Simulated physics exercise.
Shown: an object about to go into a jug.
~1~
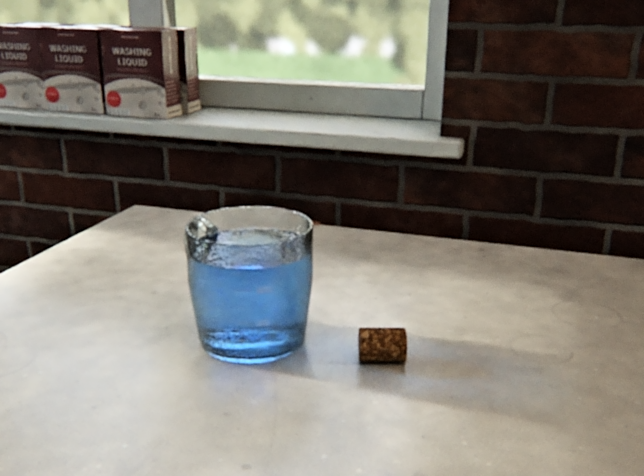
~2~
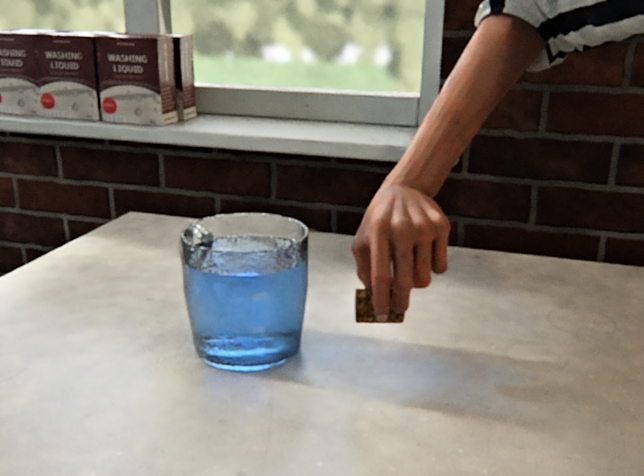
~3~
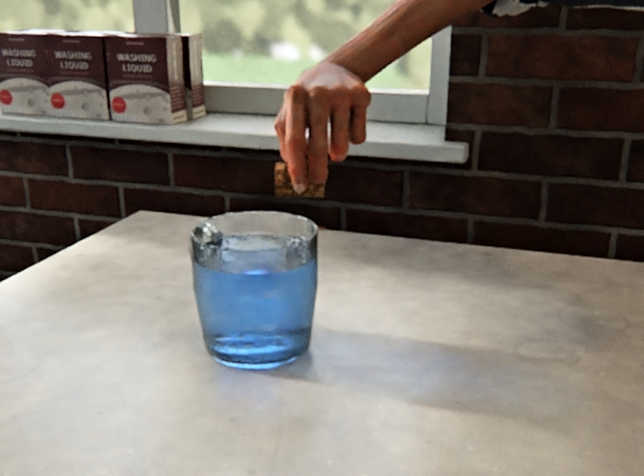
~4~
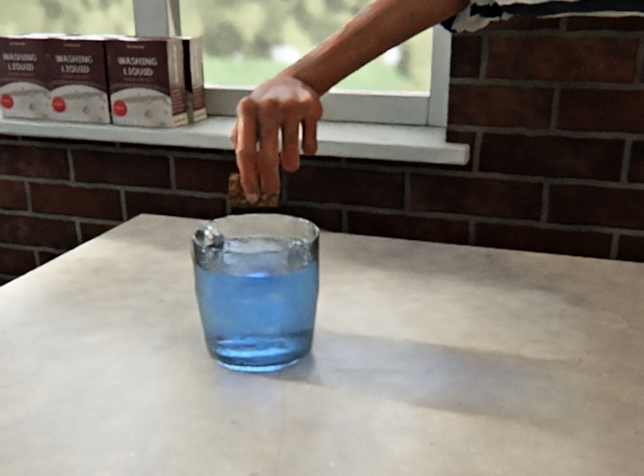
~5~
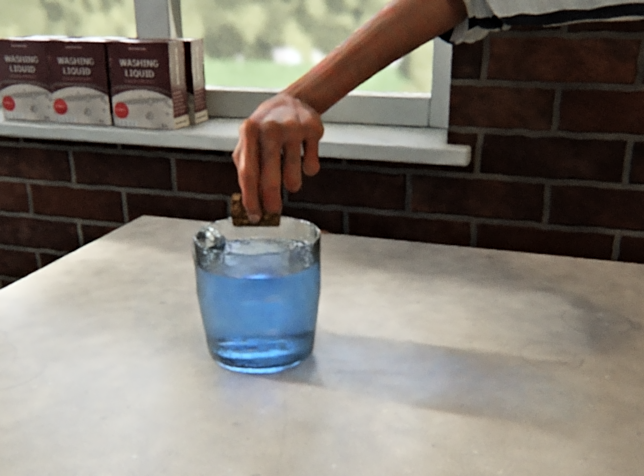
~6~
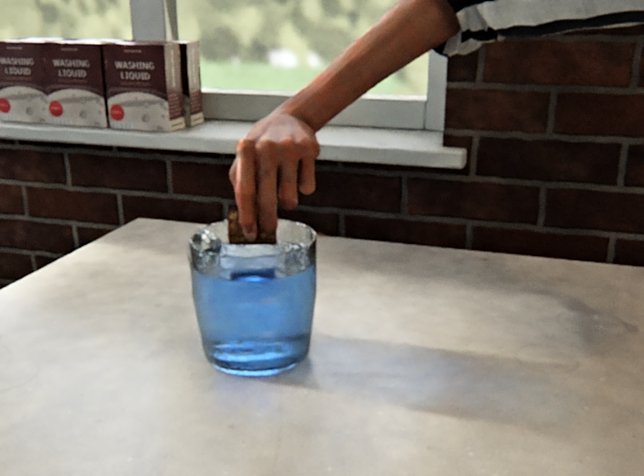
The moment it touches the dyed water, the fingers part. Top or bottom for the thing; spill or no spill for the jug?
Well, it keeps afloat, and as for the jug, it copes fine.
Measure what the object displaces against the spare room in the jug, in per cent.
I'd say somewhere close to 0 percent.
A moment on, the cork enters the dyed water; the jug is about three quarters full.
Further on, the cork comes up again; the jug is about three quarters full.
When it is over, the cork is afloat; the jug is about three quarters full; none went over.
